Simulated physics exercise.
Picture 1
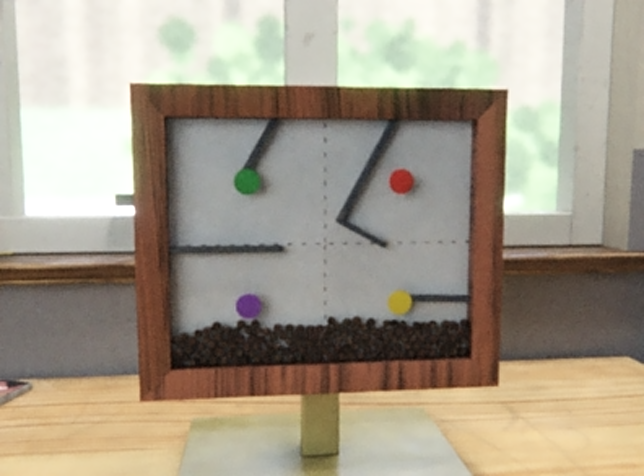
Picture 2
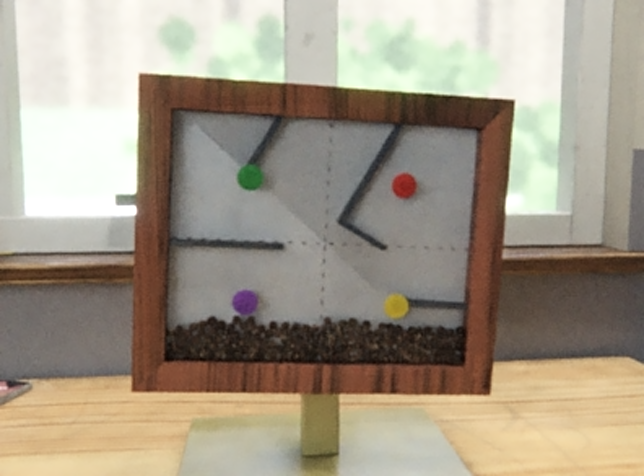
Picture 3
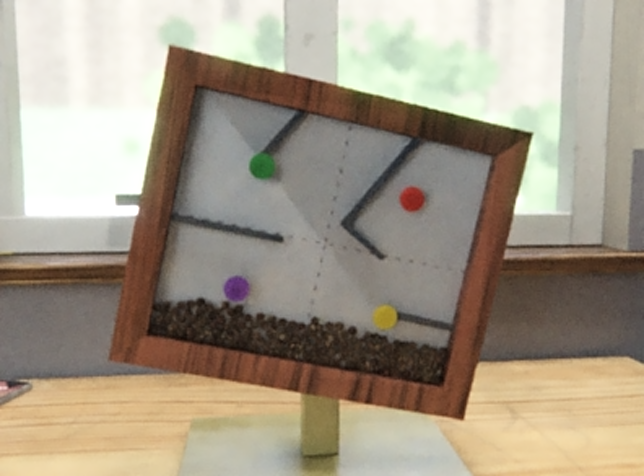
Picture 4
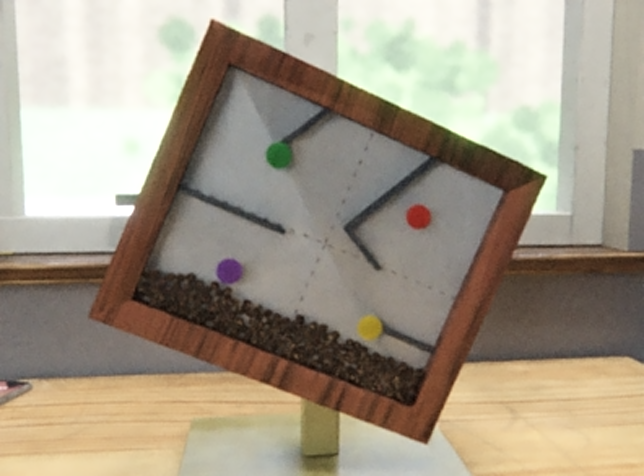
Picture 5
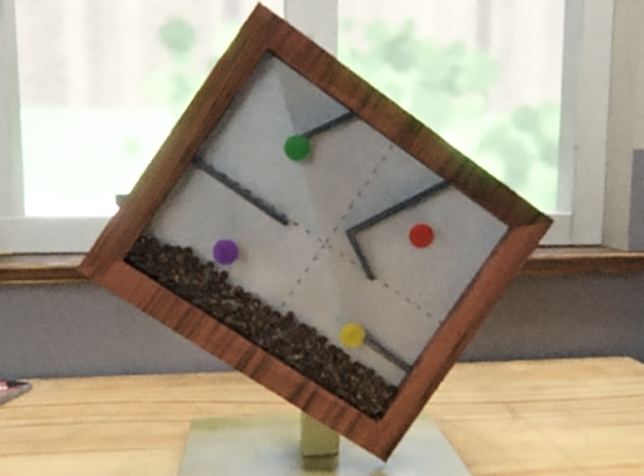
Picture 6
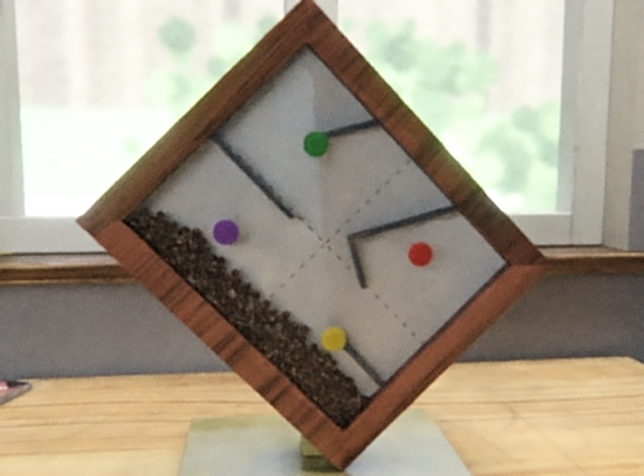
Wooden-framed box on a stand turning steadily clockwise from level to a steep tilt, dark pellets staying heaped along its lower side.
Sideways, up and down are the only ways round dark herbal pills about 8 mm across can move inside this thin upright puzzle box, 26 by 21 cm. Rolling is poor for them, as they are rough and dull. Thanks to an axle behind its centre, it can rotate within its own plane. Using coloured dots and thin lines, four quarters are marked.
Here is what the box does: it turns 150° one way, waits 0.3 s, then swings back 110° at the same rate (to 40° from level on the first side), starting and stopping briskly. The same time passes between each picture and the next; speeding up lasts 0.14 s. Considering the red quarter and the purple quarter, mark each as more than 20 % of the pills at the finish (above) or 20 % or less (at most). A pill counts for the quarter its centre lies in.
Red: Above; purple: At most.
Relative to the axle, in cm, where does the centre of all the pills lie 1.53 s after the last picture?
Offset approx. 1 cm right, 10 cm below.
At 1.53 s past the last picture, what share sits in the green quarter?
About 0 percent of the load.
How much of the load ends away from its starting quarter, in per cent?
Close to 50 % end up somewhere else.
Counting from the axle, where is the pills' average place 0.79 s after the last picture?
Offset approx. 8 cm left, 5 cm below.
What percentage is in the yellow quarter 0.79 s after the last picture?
45 percent.
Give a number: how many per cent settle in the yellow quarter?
About 70 per cent.
Then, 0.79 s later than the last picture, it stands 150° clockwise; the pills' middle is 8 cm left of and 5 cm below the centre; red 55 %, yellow 45 %.
Then, 1.53 s later than the last picture, it stands 96° clockwise; the pills' middle is 1 cm right of and 10 cm below the centre; red 65 %, yellow 35 %.
Then, 1.98 s later than the last picture, it stands 40° clockwise; the pills' middle is 7 cm right of and 8 cm below the centre; red 35 %, yellow 65 %.
All still 2.8 s after it, it stands 40° clockwise; red 30 %, purple 0 %, green 0 %, yellow 70 %.
